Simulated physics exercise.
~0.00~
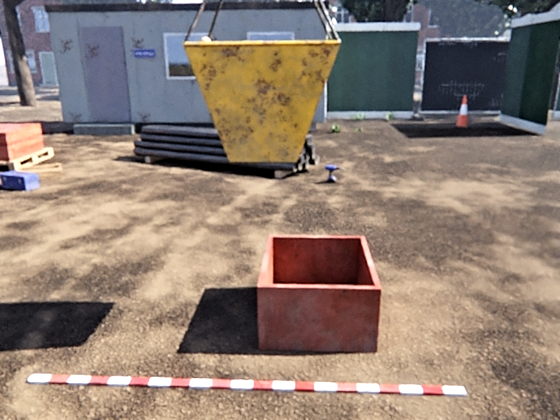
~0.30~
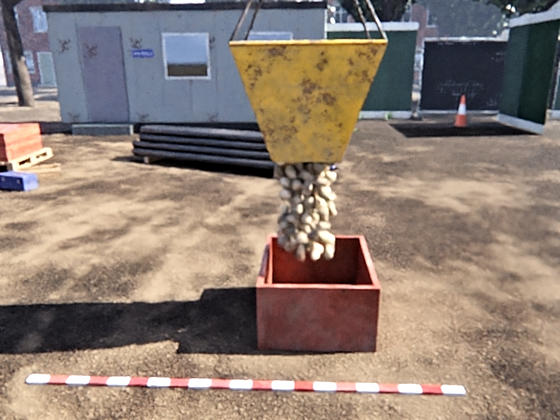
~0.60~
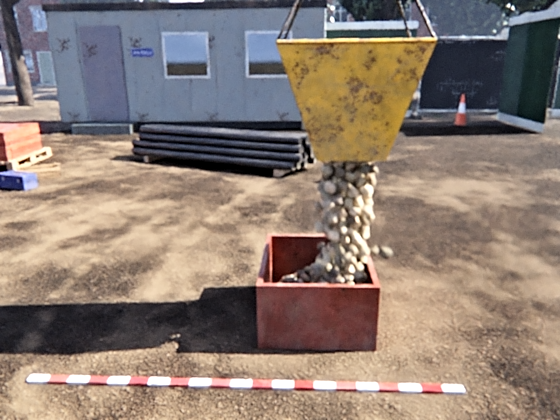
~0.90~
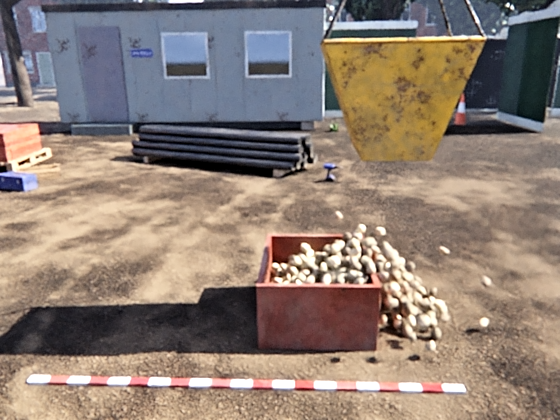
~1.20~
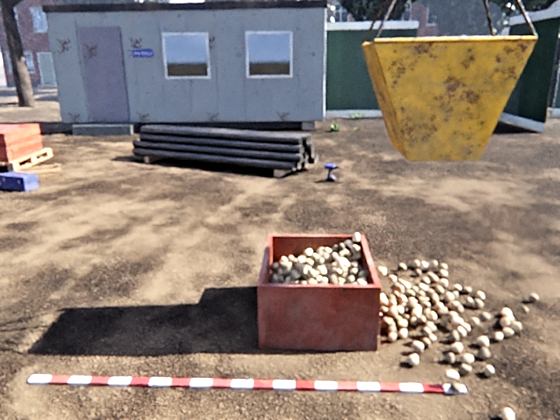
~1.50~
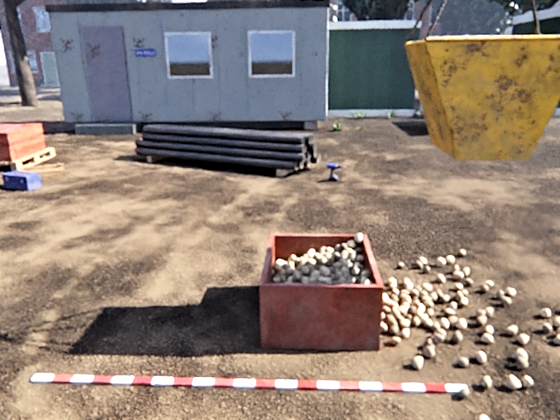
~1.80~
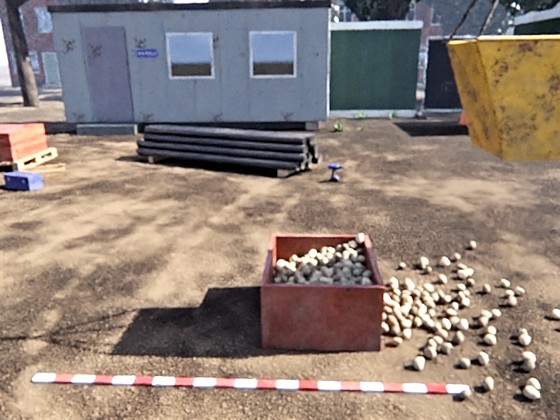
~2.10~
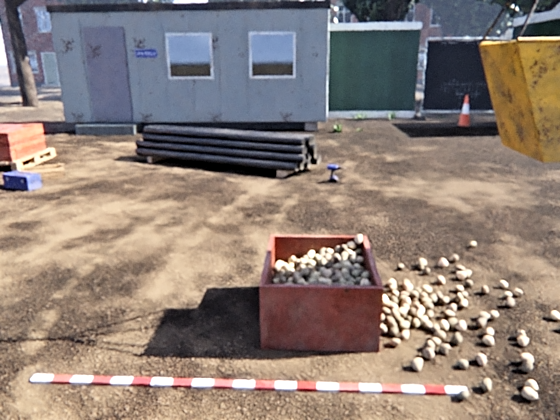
The clip shows a yellow skip moving right above an open red bin in a yard, pouring pale rounded stones from its underside. Most land in the bin, while others spill onto the ground to its right and lie scattered as the emptied skip moves toward the right edge.
